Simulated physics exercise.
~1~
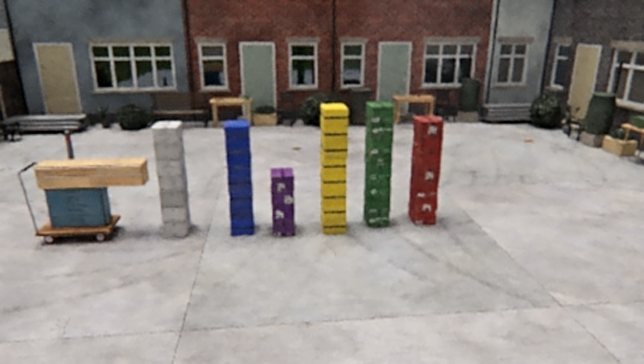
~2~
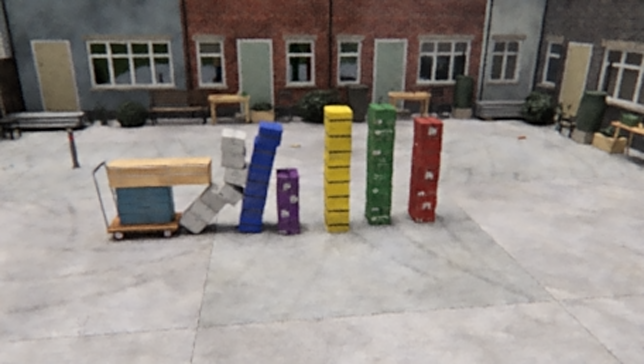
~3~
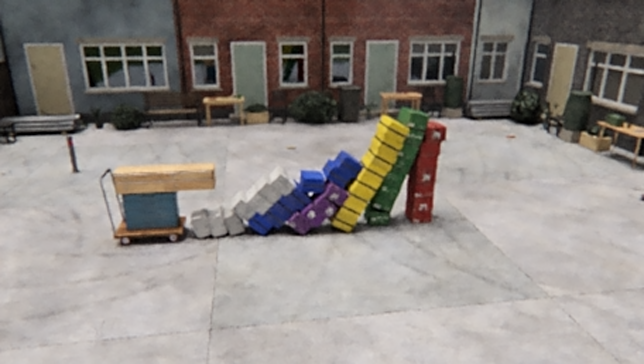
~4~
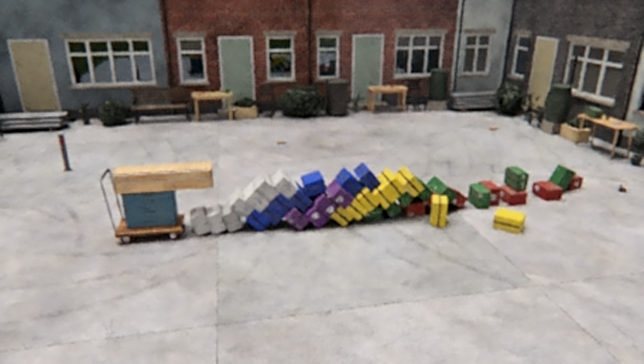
A trolley carrying a blue-grey case and a long wooden beam rolls in from the left across a pale paved yard, seen from slightly above, with brick and grey house fronts behind. Ahead of it stand six stacks of cartons in a row, pale grey, blue, short purple, yellow, green and red. It strikes the grey stack, which buckles and tips into the blue one. Blue leans onto purple, and the fall passes to yellow, green and red. Finally the stacks lie in a long slanted heap beside the trolley, with yellow, green and red cartons scattered to the right.
